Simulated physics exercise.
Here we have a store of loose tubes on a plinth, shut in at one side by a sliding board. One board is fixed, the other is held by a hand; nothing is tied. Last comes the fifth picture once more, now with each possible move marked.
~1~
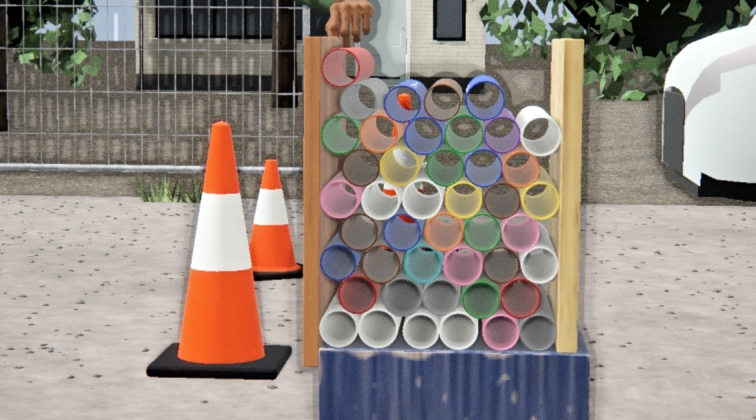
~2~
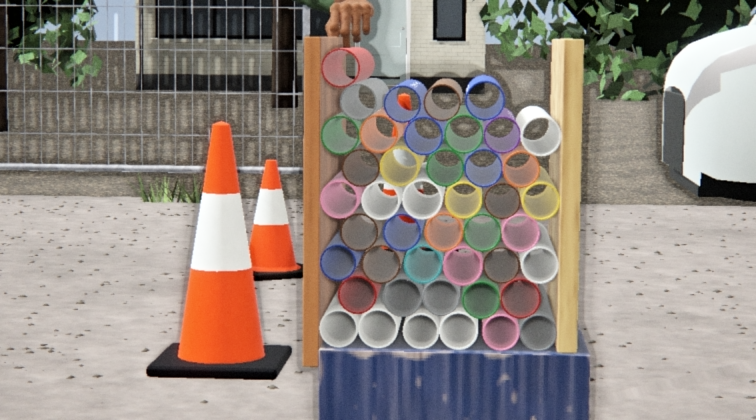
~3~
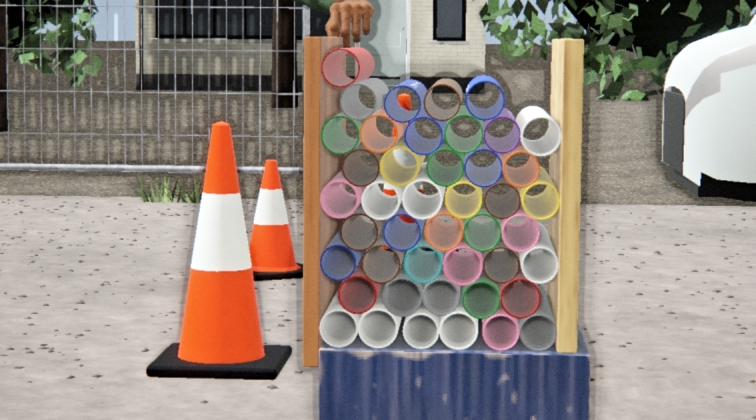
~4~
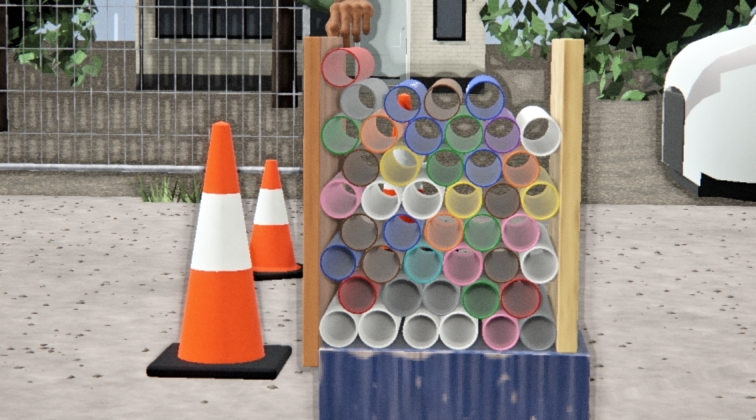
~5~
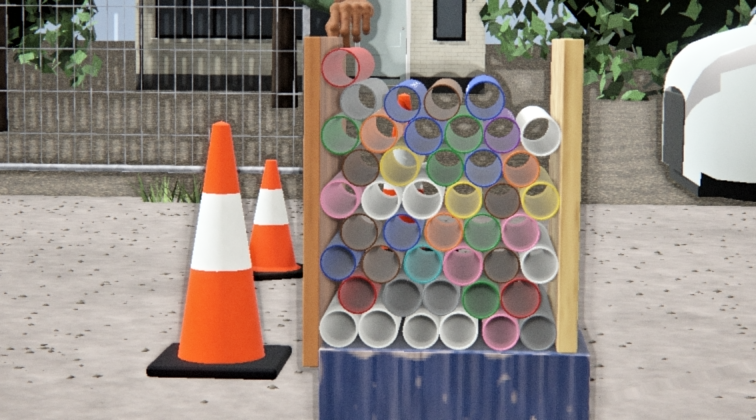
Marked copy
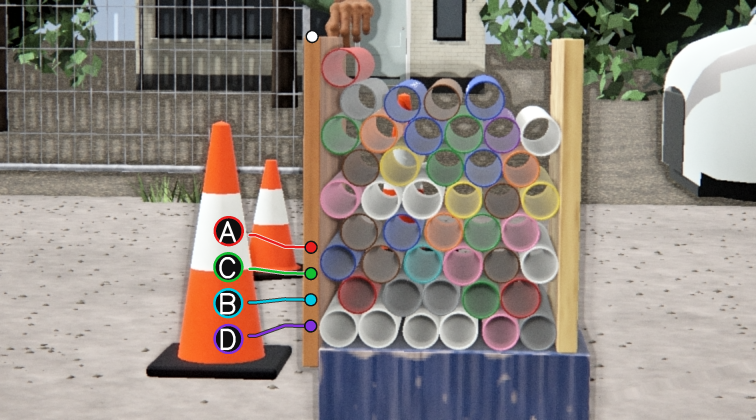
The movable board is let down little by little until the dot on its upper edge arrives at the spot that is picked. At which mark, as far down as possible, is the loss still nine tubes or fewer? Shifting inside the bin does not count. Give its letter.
No lower than C.
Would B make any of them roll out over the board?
Yes, at B.
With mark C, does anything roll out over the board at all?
Yes, at C.
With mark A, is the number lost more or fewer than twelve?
At A, fewer than twelve.
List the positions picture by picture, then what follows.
In the first frame, a grey tube (538, 333); a brown tube (381, 264); a pink tube (463, 266).
In the second frame, a pink tube (463, 266); a white tube (540, 265).
In the third frame, a yellow tube (463, 200); a green tube (445, 168).
In the fourth frame, an orange tube (521, 170); a blue tube (403, 104).
In the fifth frame, side board (326, 189); a white tube (339, 328); a grey tube (538, 333).
On the marked copy, A at (311, 248); B at (311, 300); C at (311, 274); D at (311, 326); the white dot at (312, 36).
Following C. Soon after the start, top of the board (320, 133).
Later, top of the board (320, 237).
In the end, top of the board (319, 273), seven out over the board.
As for the rest, A seven out over the board; B more than nine out over the board; D more than nine out over the board.
